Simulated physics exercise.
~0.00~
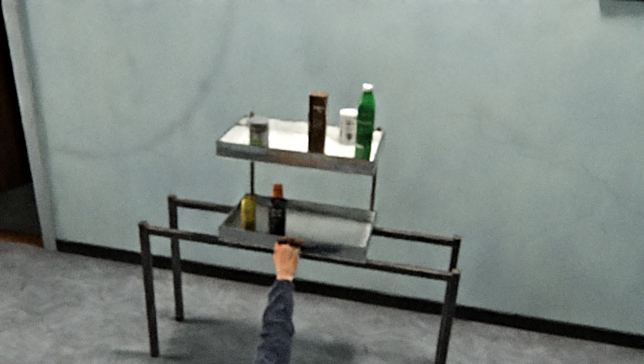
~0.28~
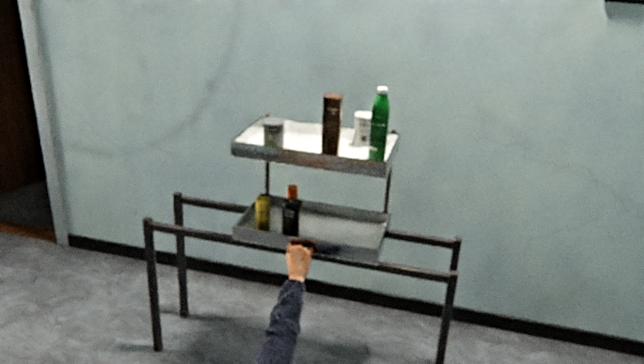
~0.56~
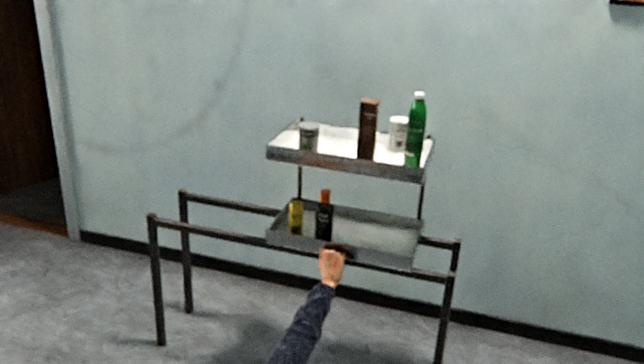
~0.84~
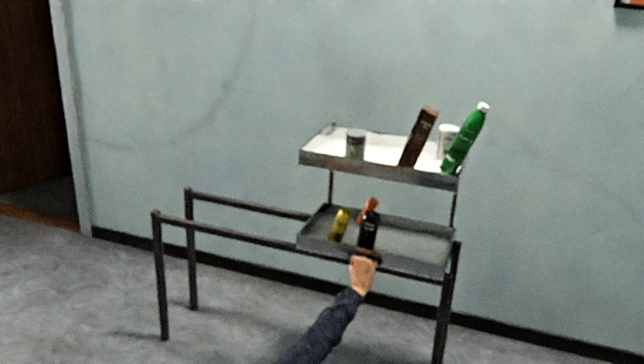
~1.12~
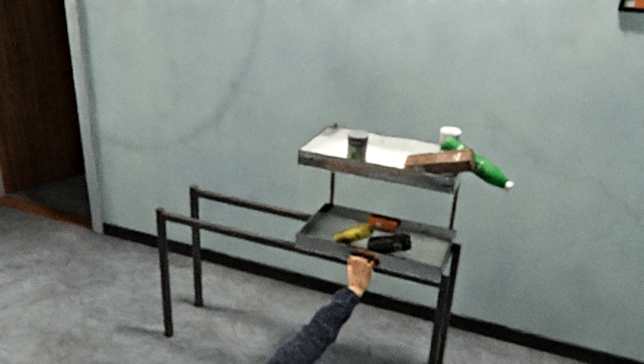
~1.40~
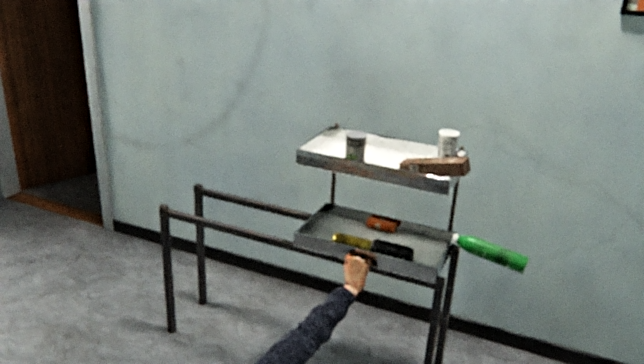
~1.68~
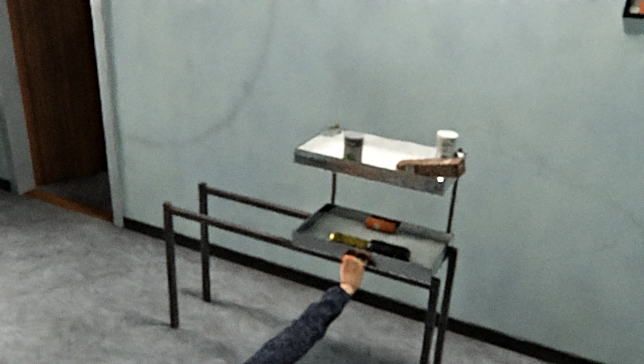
At first, a hand grips the front of a two-level metal tray holding several upright bottles and cans, which sits on a dark rail frame before a pale blue wall. The hand pulls the tray to the right along the rails, and everything rides upright. As the tray reaches the right end and stops, the tall green bottle and brown carton on top tip rightward, and the items below lean too. The carton falls flat, while the green bottle topples over the edge and drops out of view. Finally, the orange, yellow and black items lie on the lower level, with the white and grey tins still standing above.
